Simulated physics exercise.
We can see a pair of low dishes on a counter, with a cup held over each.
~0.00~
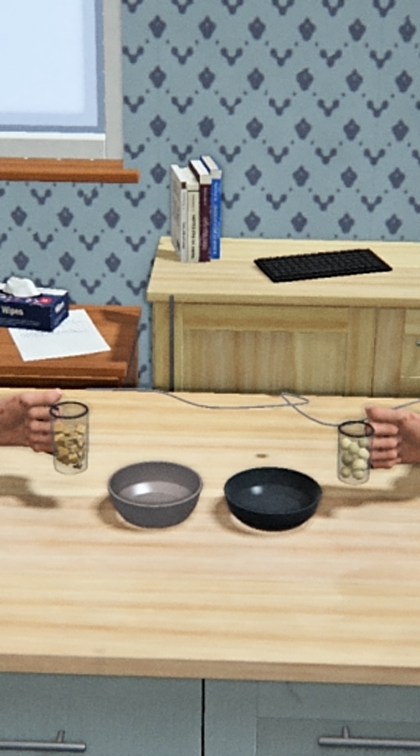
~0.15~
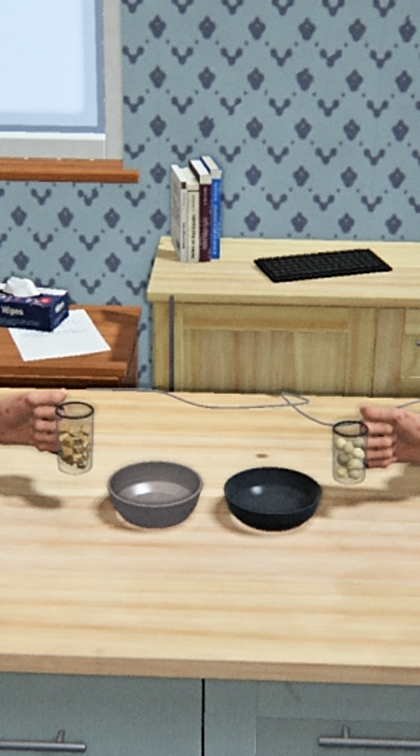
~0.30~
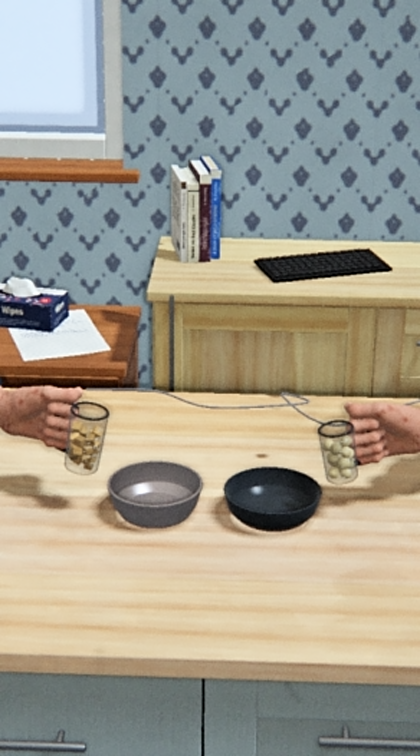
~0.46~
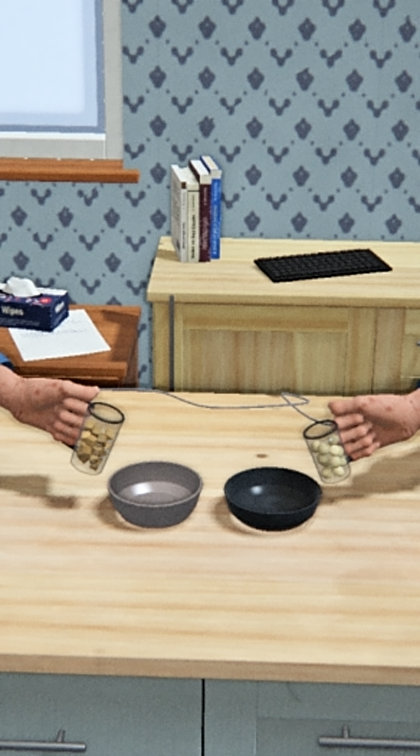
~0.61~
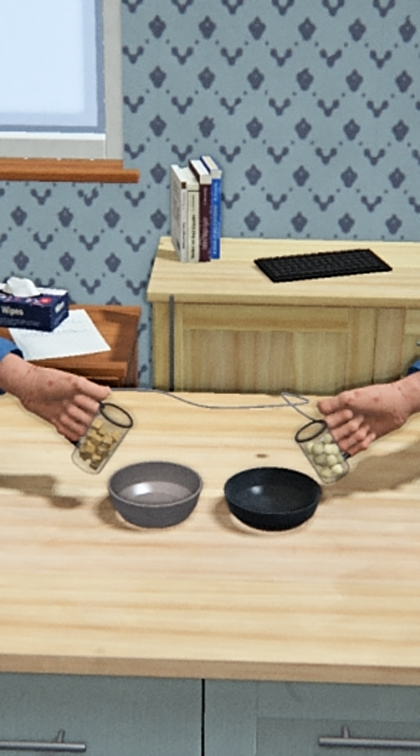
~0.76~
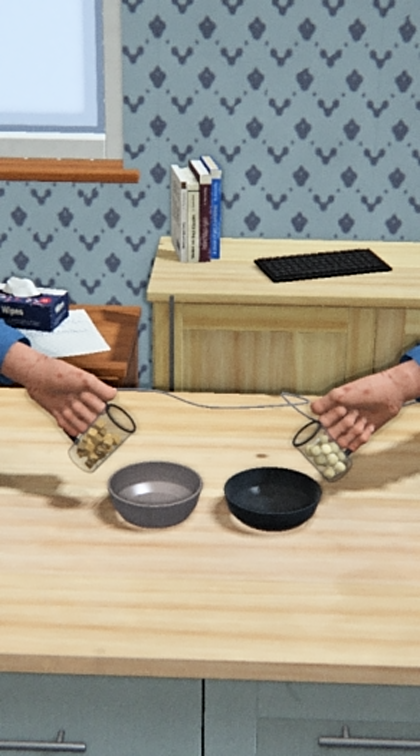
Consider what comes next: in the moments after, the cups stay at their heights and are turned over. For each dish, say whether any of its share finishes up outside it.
As I see it, left dish retains it entirely; right retains it entirely.
Around 1.06 s, left, all still in the cup; right, all still in the cup.
Around 1.44 s, left, all still in the cup; right, all still in the cup.
Around 1.85 s, left, nearly all still in the cup, a small part in the dish, a small part in the air; right, about two thirds still in the cup, about a quarter in the dish, a small part in the air.
Finally (2.8 s), left, all in the dish, none outside the dish; right, all in the dish, none outside the dish.
